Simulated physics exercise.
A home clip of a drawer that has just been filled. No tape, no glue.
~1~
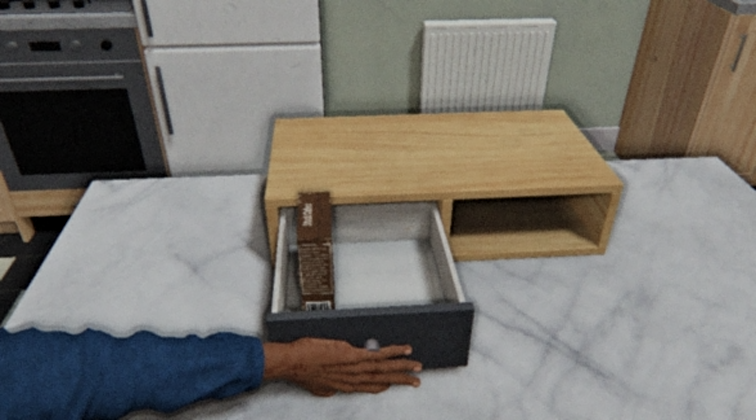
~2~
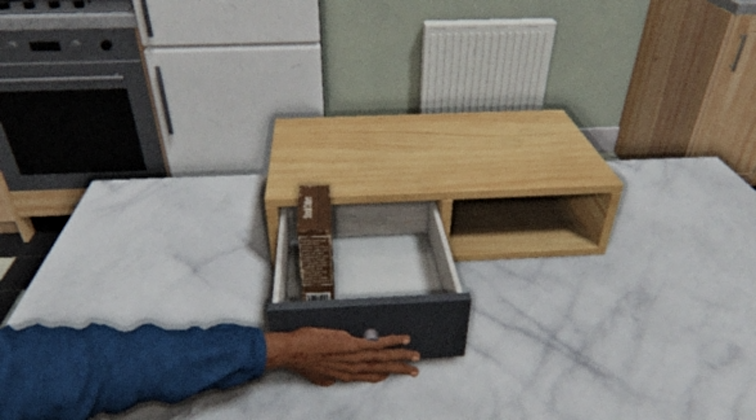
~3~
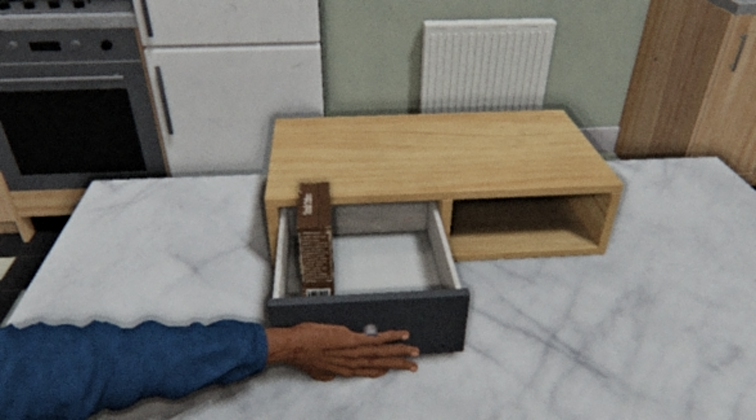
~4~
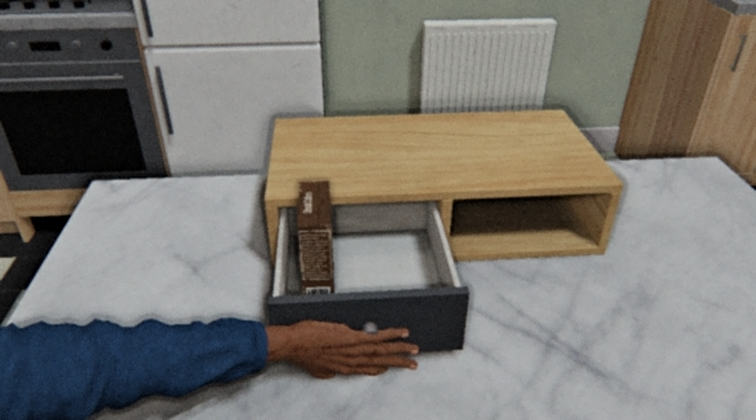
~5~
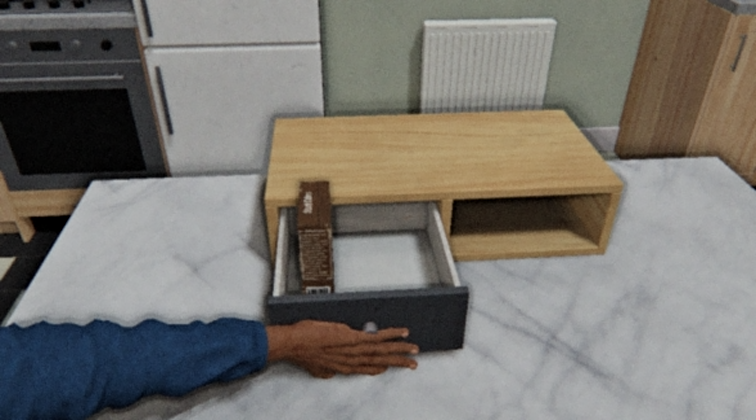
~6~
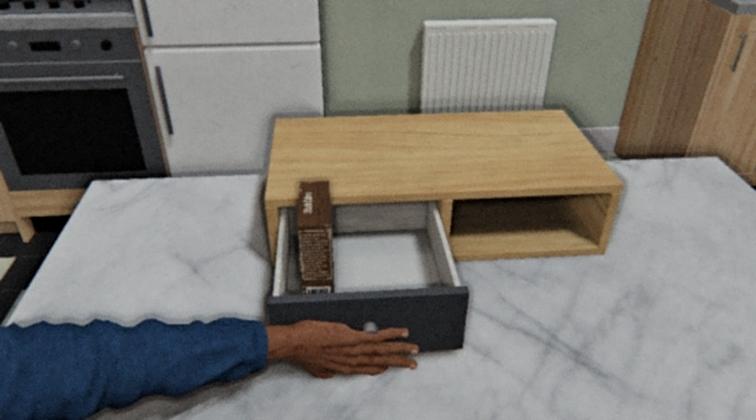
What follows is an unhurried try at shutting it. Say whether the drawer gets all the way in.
In the end the drawer will not close.
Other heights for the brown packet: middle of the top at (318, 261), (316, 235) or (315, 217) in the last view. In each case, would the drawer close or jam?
In turn it slides home; ends up shut; gets stuck.
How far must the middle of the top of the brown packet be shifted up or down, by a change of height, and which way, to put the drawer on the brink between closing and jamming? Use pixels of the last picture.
Roughly 32 pixels down.
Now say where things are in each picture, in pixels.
In the first picture, drawer (365, 277) wide open; brown packet (317, 259).
In the second picture, drawer (364, 269) wide open; chest (431, 183).
In the third picture, drawer (364, 266) wide open; brown packet (317, 247).
In the fourth picture, drawer (364, 264) wide open; chest (431, 183).
In the fifth picture, drawer (364, 264) wide open; brown packet (317, 246).
In the sixth picture, drawer (364, 264) wide open; chest (431, 183).
Then, 0.34 s later than the last frame, drawer starting in.
When it is over, the drawer jams.
